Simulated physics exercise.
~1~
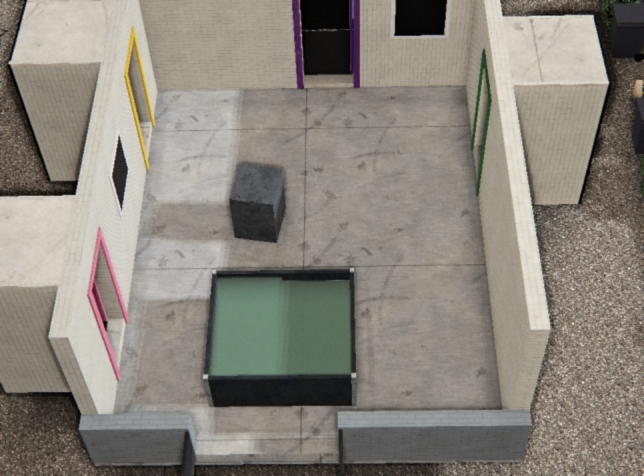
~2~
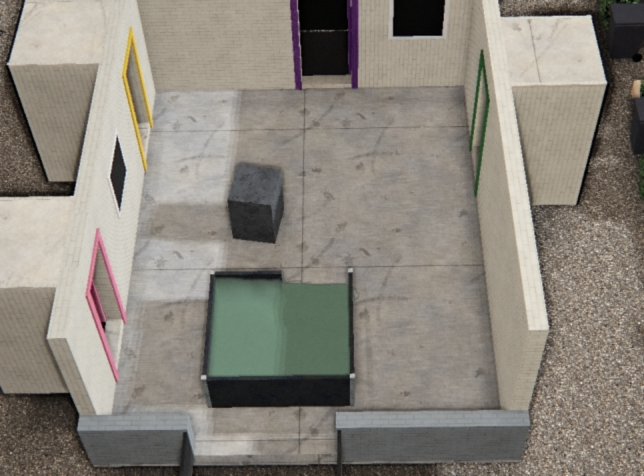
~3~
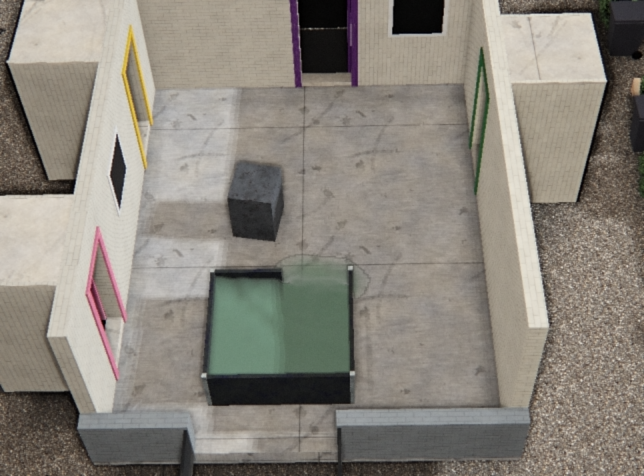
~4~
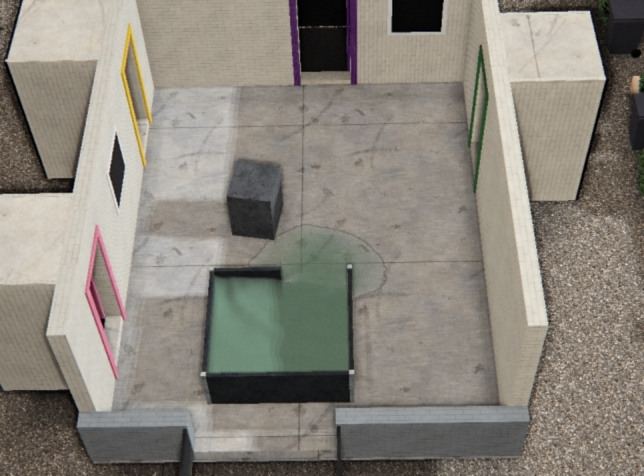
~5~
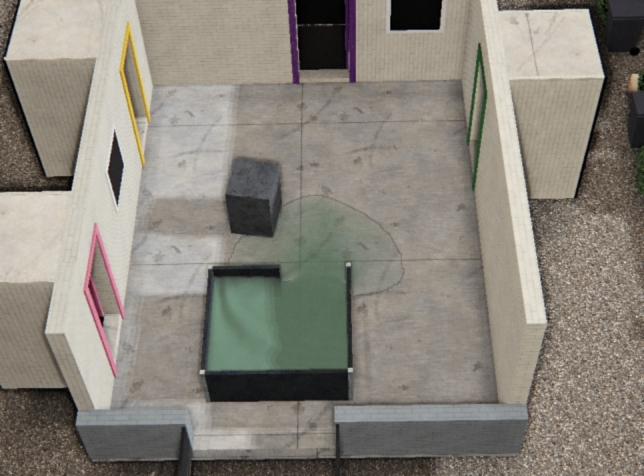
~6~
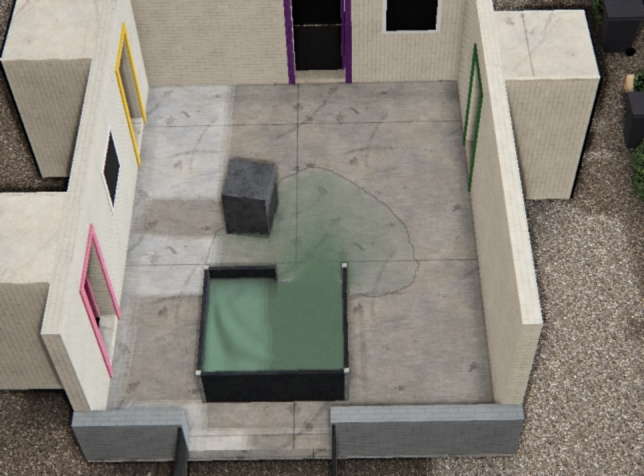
A pale-walled yard with a grey concrete floor is seen from high above, with yellow and pink outlined openings on the left wall, a green one on the right and a purple doorway at the back. An open, dark-sided tank of green water stands near the front, with a dark grey block behind it. Part of the tank's far side opens, and water pours out, spreading backward and rightward in a thin, rounded sheet past the block, while the view shifts very slightly.
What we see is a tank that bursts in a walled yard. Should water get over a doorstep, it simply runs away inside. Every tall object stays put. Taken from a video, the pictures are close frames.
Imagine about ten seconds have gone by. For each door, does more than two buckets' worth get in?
In order: The green door will let in an allowed amount; the yellow door will let in an allowed amount; the pink door will let in an allowed amount; the purple door will let in too much.
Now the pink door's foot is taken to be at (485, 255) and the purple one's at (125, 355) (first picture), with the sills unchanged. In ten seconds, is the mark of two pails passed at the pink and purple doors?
My reading: The pink door stays within the limit, the purple door stays within the limit.
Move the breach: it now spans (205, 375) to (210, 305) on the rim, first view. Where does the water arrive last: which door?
The green one comes last.
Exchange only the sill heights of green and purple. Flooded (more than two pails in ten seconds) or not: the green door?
Then green exceeds the limit.
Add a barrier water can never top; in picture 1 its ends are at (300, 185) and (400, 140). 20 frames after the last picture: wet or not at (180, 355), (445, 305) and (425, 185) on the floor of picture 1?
In order: Untouched, untouched, soaked.
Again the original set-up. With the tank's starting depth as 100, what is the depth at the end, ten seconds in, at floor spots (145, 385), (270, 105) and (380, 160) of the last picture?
Some 6, 6 and 8 in a hundred.
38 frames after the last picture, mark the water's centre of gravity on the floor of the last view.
My reading is close to (314, 212).
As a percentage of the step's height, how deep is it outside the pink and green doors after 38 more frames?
Some 10 percent, then some 70 percent.
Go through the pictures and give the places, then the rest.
In the first picture, the open tank at (282, 325) is whole and still.
In the second picture, the front is at a hidden place, out from the gap on the open tank's far side.
In the third picture, water pours out on the open tank's far side and has run to (291, 261).
In the fourth picture, water pours out on the open tank's far side and has run to (302, 230).
In the fifth picture, the front is at (301, 202), out from the gap on the open tank's far side.
In the sixth picture, water pours out on the open tank's far side and has run to (322, 172).
A moment on, water covers 35 % of the floor; the green door not reached, the yellow door not reached, the pink door not reached, the purple door wet at the sill, nothing in.
Next, water covers 50 % of the floor; the green door wet at the sill, nothing in, the yellow door not reached, the pink door not reached, the purple door over two buckets in.
Then, water covers 55 % of the floor; the green door wet at the sill, nothing in, the yellow door not reached, the pink door wet at the sill, nothing in, the purple door far over two buckets in.
Later, water covers 75 % of the floor; the green door under two buckets in, the yellow door wet at the sill, nothing in, the pink door wet at the sill, nothing in, the purple door far over two buckets in.
In the end, water covers 95 % of the floor; the green door under two buckets in, the yellow door wet at the sill, nothing in, the pink door wet at the sill, nothing in, the purple door far over two buckets in.
